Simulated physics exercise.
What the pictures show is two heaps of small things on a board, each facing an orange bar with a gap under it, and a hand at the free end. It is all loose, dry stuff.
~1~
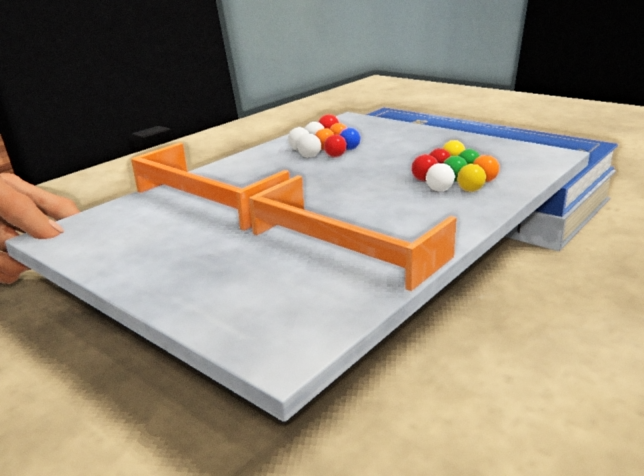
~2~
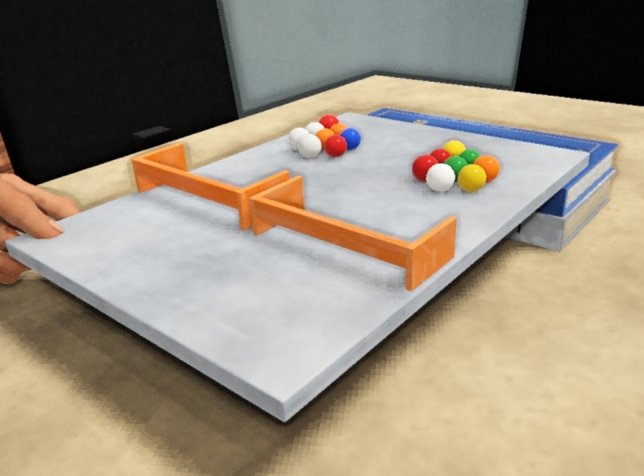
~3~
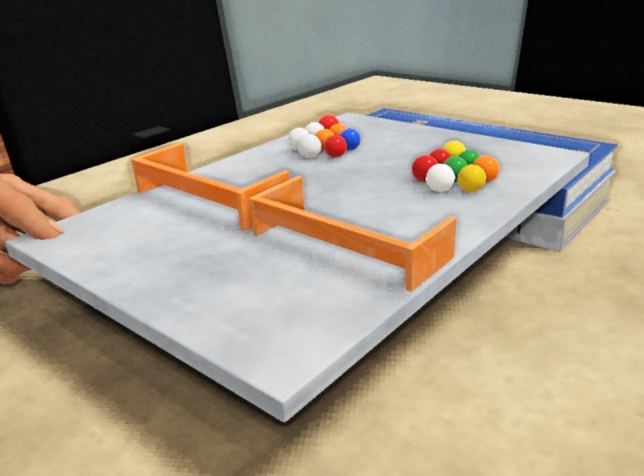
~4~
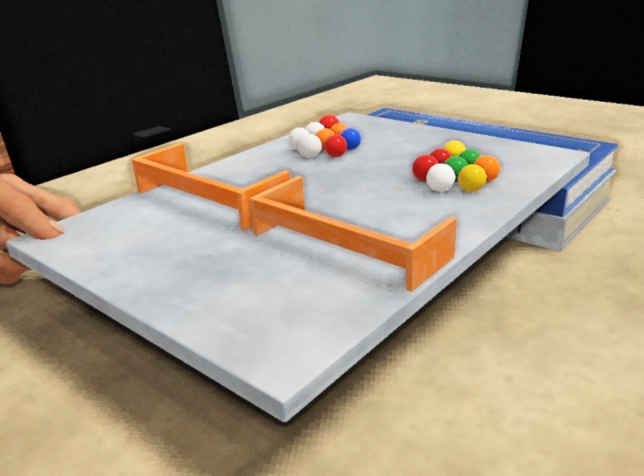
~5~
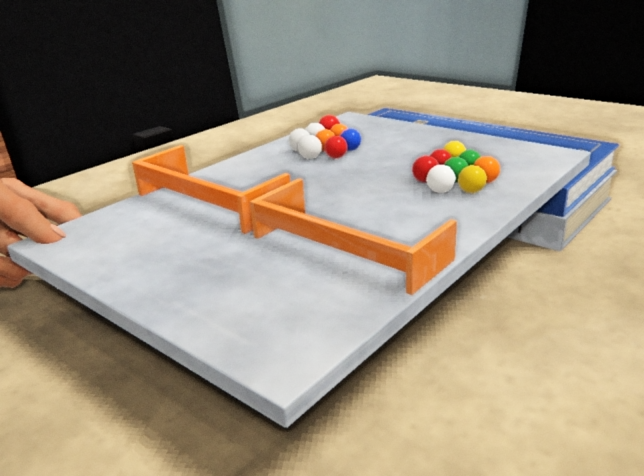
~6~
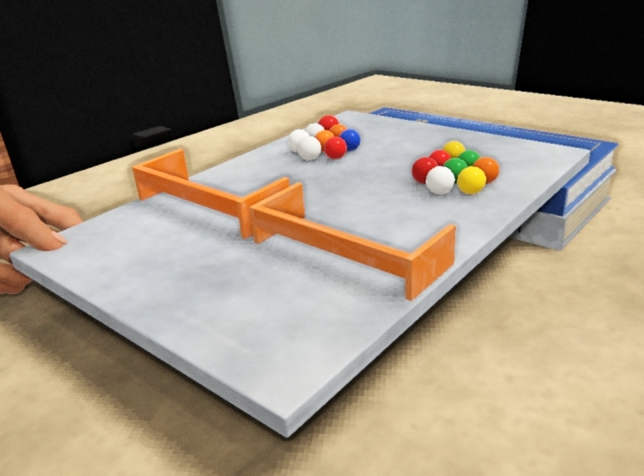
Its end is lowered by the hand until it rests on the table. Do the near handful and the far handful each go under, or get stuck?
Near handful: Stuck. Far handful: Stuck.
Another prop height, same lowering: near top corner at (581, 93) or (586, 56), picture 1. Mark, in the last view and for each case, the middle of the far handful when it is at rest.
Near (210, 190) in the first try and near (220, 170) in the second.
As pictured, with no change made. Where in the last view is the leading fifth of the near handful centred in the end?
Look near (346, 287) in the last frame.
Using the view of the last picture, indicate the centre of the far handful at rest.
About (211, 223).
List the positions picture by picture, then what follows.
The first picture shows held end of the board near (283, 390), level; book pile near (455, 152), low, a small part of the board's length; near handful near (455, 169), a few gumballs; far handful near (324, 139), a few glass marbles; near gate near (326, 229), its slot lower than a piece; far gate near (185, 182), its slot lower than a piece.
The second picture shows held end of the board near (283, 391), level; far handful near (325, 140).
The third picture shows held end of the board near (283, 391), level; near handful near (455, 170).
The fourth picture shows held end of the board near (283, 391), level; far handful near (325, 140).
The fifth picture shows held end of the board near (284, 396), level; near handful near (456, 170).
The sixth picture shows held end of the board near (285, 406), down by 2°; book pile near (456, 151); near handful near (455, 171), not moving; far handful near (324, 141), not moving; near gate near (326, 239); far gate near (186, 190).
Then, 0.30 s on from there, board sloping at 6°; near handful on its way down; far handful on its way down.
Then, 0.63 s on from there, board resting at 10°; near handful on its way down; far handful on its way down.
Then, 1.01 s on from there, board resting at 10°; near handful has reached its gate; far handful has reached its gate.
In the end, board resting at 10°; near handful gathered behind its gate; far handful gathered behind its gate.
